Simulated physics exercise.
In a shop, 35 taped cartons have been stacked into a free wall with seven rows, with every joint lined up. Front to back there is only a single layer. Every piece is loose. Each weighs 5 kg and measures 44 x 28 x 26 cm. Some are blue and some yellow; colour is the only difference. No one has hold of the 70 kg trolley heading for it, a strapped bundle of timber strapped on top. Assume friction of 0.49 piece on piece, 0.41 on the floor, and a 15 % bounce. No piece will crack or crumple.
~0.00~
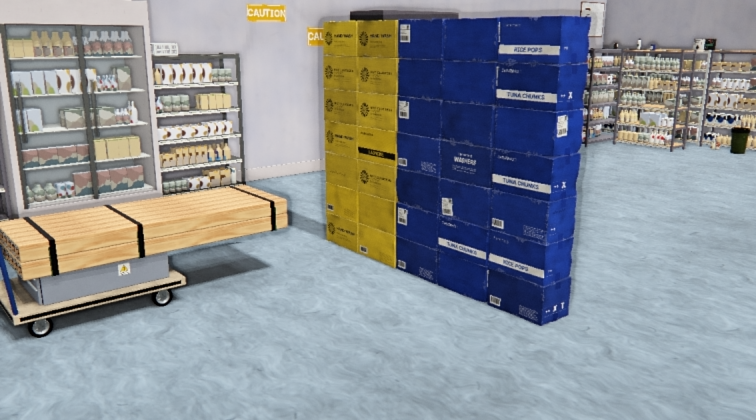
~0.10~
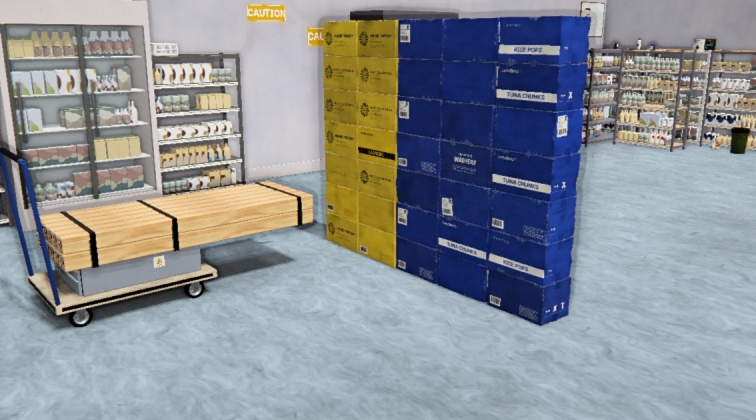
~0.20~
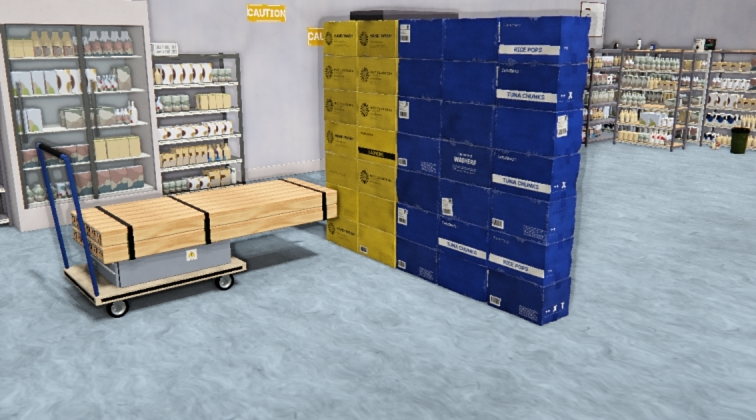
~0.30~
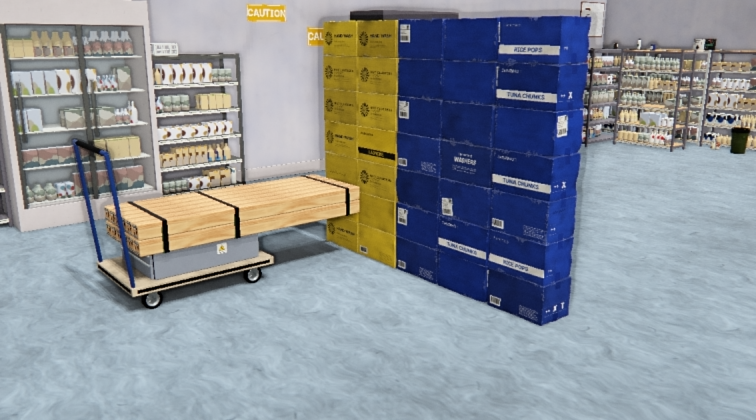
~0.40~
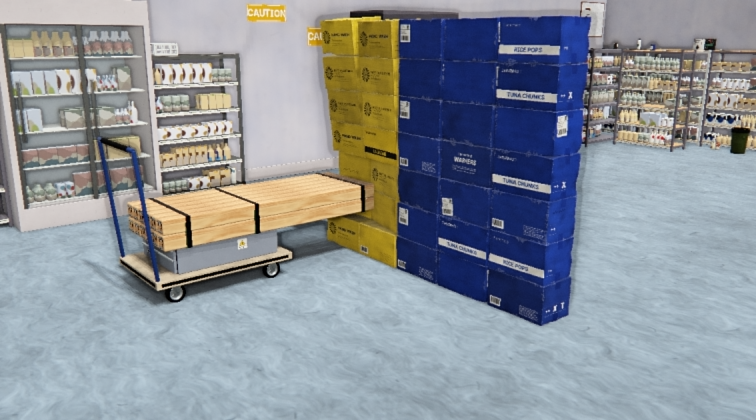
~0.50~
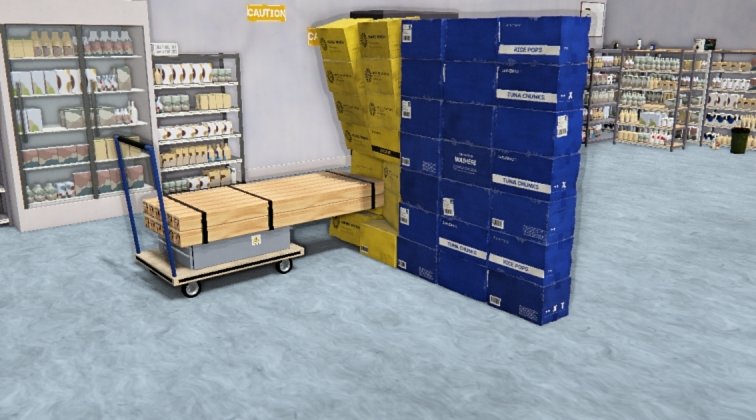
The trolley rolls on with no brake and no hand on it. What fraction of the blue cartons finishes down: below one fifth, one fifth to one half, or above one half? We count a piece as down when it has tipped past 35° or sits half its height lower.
Below one fifth.
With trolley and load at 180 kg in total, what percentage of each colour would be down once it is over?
Down by colour: Blue 0, yellow 90 per cent.
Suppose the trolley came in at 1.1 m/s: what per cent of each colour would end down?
You'd end up with blue at 0 per cent down and yellow at 0 per cent.
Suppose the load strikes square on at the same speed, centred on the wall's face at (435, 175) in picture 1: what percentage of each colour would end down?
Result - blue: 60 percent, yellow: 0 percent.
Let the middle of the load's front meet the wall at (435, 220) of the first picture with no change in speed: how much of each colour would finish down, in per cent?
Down at the end: Blue 70 percent, yellow 0 percent.
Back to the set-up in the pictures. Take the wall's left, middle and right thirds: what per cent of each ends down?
90, 0 and 0 per cent, from left to right.
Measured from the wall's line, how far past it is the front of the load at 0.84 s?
It is some 50 centimetres past it.
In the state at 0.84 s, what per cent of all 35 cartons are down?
It's 20 percent at that point.
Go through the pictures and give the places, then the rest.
In the first picture (pixels give the middle of a visible side), load (280, 209) 69 cm short of the wall; top blue carton (528, 40); top yellow carton (376, 39); none has stirred.
In the second picture, load (306, 204) 47 cm short of the wall; top blue carton (528, 40).
In the third picture, load (331, 200) 25 cm short of the wall; top blue carton (528, 40).
In the fourth picture, load (354, 196) 33 mm short of the wall; top blue carton (528, 40).
In the fifth picture, load (369, 192) 12 cm into the wall's line; top blue carton (528, 40); top yellow carton (374, 39) 3° from how it stood; steepest lean 7°, the carton at (339, 74); movement in 12 of them.
In the sixth picture, load (379, 190) 24 cm into the wall's line; top blue carton (528, 40); top yellow carton (373, 40) 7° from how it stood; steepest lean 15°, the carton at (357, 139); movement in 13 of them.
After 0.84 s, load 52 cm past the wall's line, still rolling; none of the 21 blue cartons down (7 of 35 in all colours); top blue carton unmoved; top yellow carton 13° from how it stood.
After 1.38 s, load 87 cm past the wall's line, still rolling; none of the 21 blue cartons down (13 of 35 in all colours); top blue carton unmoved; top yellow carton on its side.
In the end (3.1 s), load 1.15 m past the wall's line, stopped; none of the 21 blue cartons down (13 of 35 in all colours); top blue carton unmoved; top yellow carton upside down. That is 0 per cent. From the last view, middles, top blue carton near (543, 40), top yellow carton near (294, 204).
